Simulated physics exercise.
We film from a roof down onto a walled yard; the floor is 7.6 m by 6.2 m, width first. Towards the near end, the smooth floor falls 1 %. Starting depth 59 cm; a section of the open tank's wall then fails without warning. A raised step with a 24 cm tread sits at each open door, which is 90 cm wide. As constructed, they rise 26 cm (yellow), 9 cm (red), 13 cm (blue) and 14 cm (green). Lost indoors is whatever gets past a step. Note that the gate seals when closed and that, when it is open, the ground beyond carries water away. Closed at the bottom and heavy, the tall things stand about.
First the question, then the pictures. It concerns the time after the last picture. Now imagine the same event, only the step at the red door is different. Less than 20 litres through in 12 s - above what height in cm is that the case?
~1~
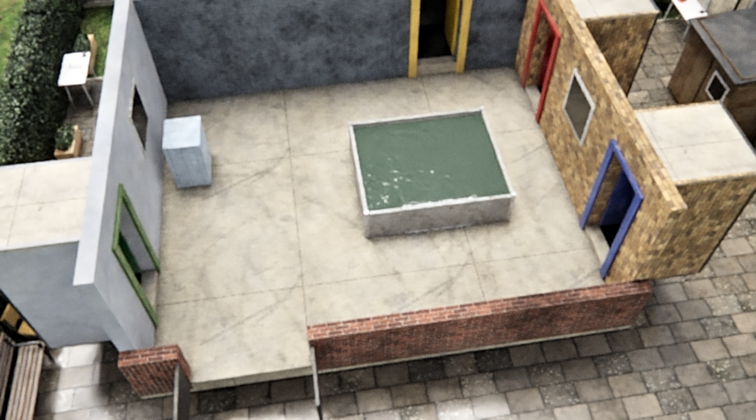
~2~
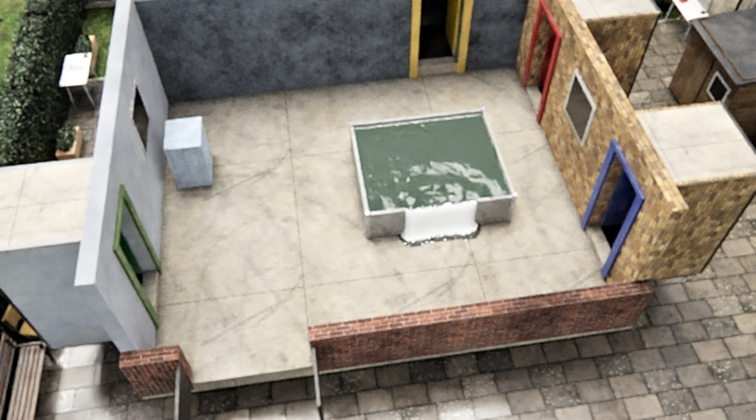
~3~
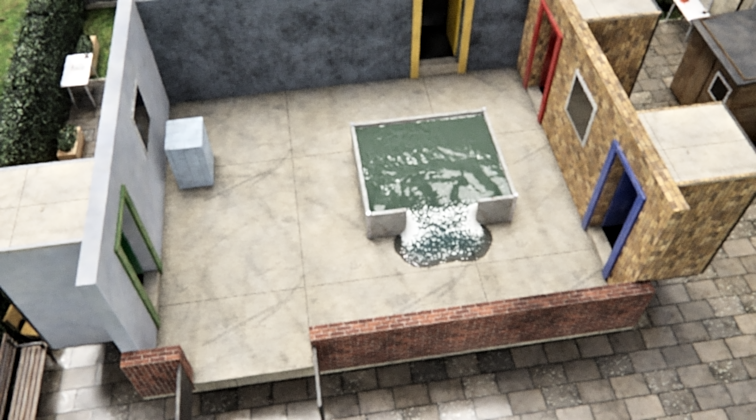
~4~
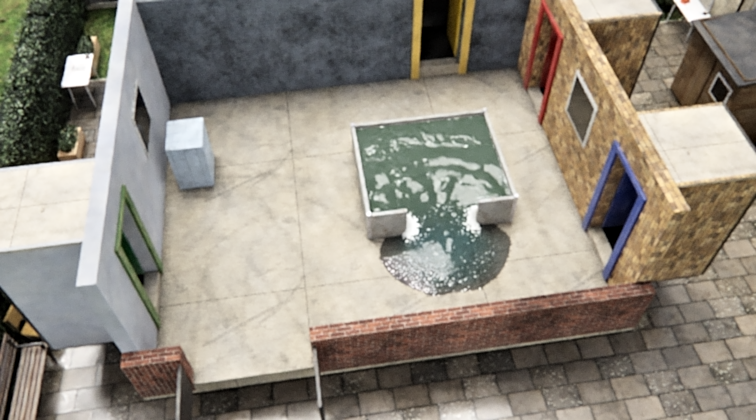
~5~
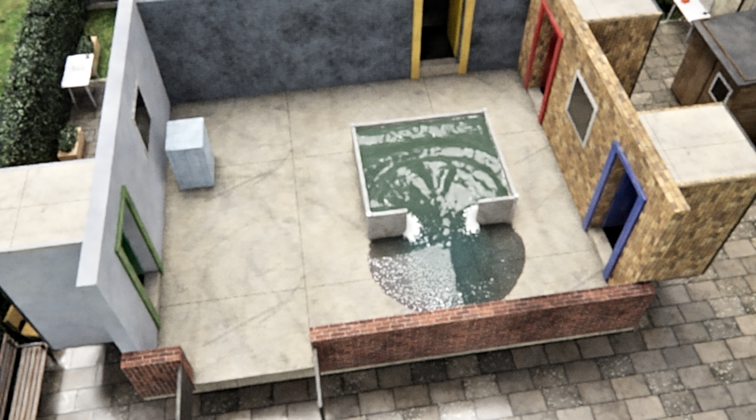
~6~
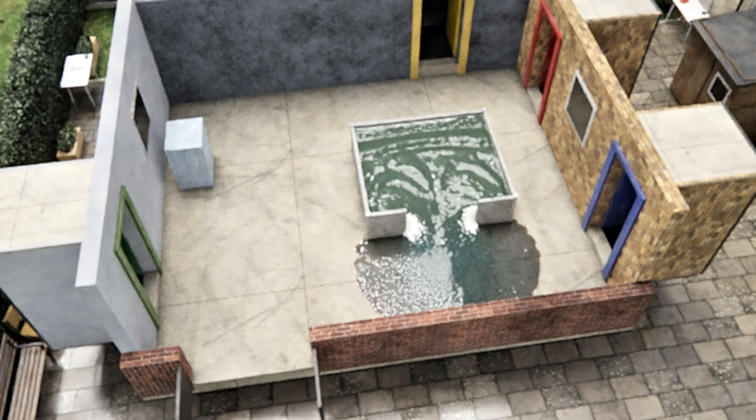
Above about 7.5 cm.
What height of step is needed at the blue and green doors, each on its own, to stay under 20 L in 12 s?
About 16 cm at blue and about 11.0 cm at green.
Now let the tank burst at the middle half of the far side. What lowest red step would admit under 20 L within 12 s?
Then 15 cm.
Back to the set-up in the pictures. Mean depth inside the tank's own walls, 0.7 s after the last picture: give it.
I'd put it near 43 cm.
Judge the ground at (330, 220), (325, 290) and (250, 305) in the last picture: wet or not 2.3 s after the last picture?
In order: Untouched, soaked, soaked.
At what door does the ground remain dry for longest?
I'd say the yellow door.
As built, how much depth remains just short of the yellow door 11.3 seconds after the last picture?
It stands about 5.5 centimetres deep.
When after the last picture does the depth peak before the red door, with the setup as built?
About 6.5 seconds.
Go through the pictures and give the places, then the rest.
The first frame shows still water, 59 cm deep, in the open tank at (428, 161); the red door at (539, 66) is dry.
In the second frame, the front is at (409, 242), 0.2 m from the gap at (439, 220); 0.2 m2 of floor is wet, 59 cm left at the back.
In the third frame, water pours out at (440, 221) and has run 0.7 m, to (425, 263); about 10 cm deep outside, 59 cm at the back.
In the fourth frame, the gap is at (441, 222), the front 1.3 m out at (431, 290); the back of the open tank holds 59 cm.
In the fifth frame, the gap is at (441, 222), the front 1.8 m out at a hidden place; the back of the open tank holds 58 cm.
In the sixth frame, water pours out at (440, 221) and has run 2.1 m, to a hidden place; about 5 cm deep outside, 53 cm at the back; 3.3 m in a straight line remain to the red door at (541, 67).
Then, 0.7 s after the last picture water covers 15 % of the floor, deepest (40 cm) near (456, 322); it has not reached the red door.
Then, 2.3 s after the last picture water covers 40 % of the floor, deepest (36 cm) near (618, 309); it has not reached the red door.
Then, 11.3 s after the last picture water covers 100 % of the floor, deepest (10 cm) near (167, 156); 8 cm at the red door, 11 litres in over its 9 cm step.
At the red door as built, the water peaked near 11 cm, 6.3 s after the last picture.
With a step of 6.5 cm, 29 litres would have come in within the 12 s; with 9 cm, 10 litres. So under 20 litres takes about 7.5 cm.
